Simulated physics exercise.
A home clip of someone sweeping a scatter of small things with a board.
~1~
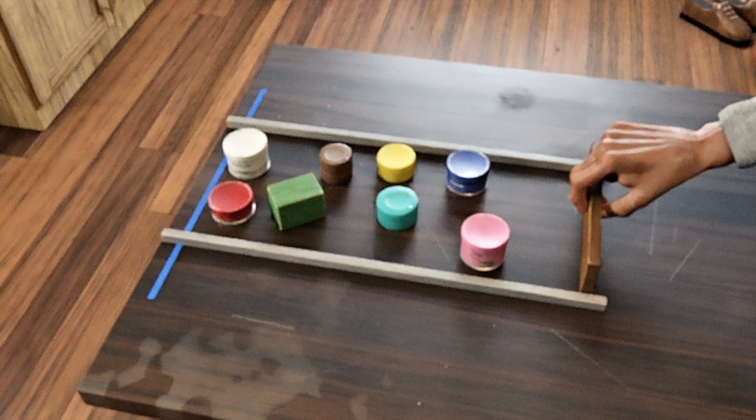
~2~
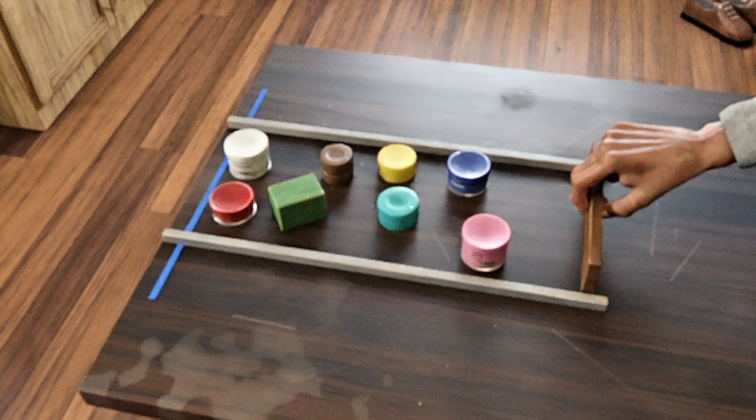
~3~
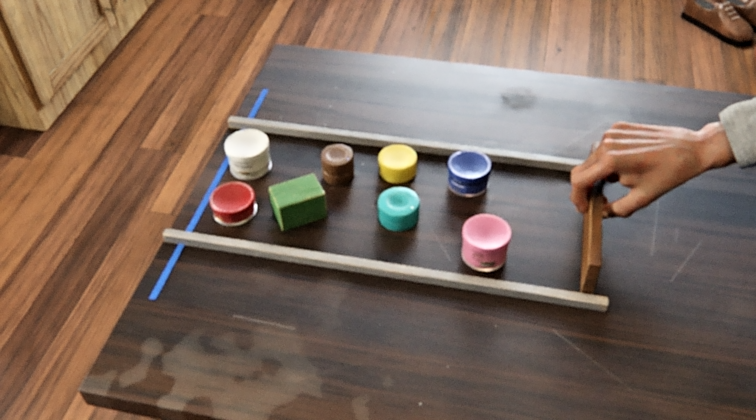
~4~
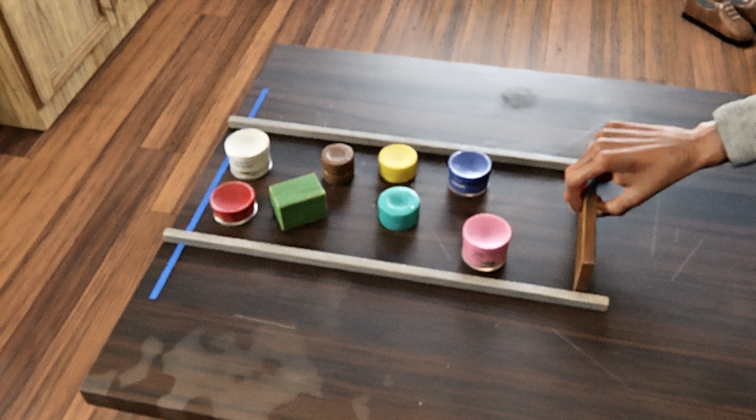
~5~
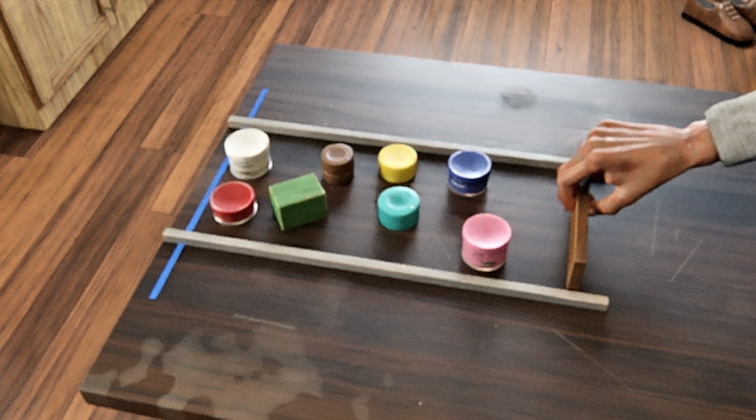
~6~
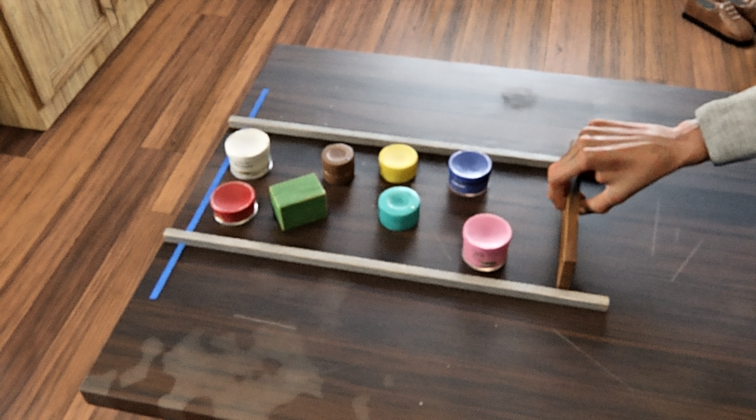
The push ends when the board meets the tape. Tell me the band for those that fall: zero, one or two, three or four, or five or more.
Here the number that fall off is five or more.
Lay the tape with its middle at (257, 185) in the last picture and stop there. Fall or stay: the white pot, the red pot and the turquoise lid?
The white pot tumbles off, the red pot falls, the turquoise lid is kept.
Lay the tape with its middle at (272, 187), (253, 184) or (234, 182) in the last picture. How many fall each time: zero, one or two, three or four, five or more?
Taking them in turn, one to two; either one or two; five or more.
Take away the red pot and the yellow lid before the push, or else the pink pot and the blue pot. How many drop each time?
The counts: 2 and 2.
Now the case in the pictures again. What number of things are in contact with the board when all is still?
It touches 3.
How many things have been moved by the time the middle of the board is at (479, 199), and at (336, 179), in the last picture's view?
By then 2, and 7.
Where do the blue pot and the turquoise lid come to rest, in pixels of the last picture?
The blue pot stops around (214, 137); the turquoise lid around (195, 175).
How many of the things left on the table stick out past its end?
That would be 3.
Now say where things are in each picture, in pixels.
The first frame shows white pot (247, 155); red pot (232, 203); green block (297, 202); board (592, 215); tape (216, 179).
The second frame shows red pot (233, 204); pink pot (485, 243).
The third frame shows green block (298, 202); turquoise lid (399, 209).
The fourth frame shows white pot (249, 155); brown lid (338, 165).
The fifth frame shows red pot (234, 203); board (579, 213).
The sixth frame shows white pot (249, 155); red pot (234, 203); green block (299, 202); board (570, 212); tape (218, 179).
Soon after, none off yet; white pot at rest near (249, 155); red pot at rest near (234, 203); green block at rest near (299, 202).
Then, none off yet; white pot at rest near (249, 155); red pot at rest near (234, 203); green block moving near (290, 202).
Further on, none off yet; white pot moved about its own width near (202, 147); red pot tipped well over near (159, 217); green block moved well along near (205, 195).
At rest, the number that fall off is five or more; fallen, yellow lid, brown lid, green block, red pot and white pot.
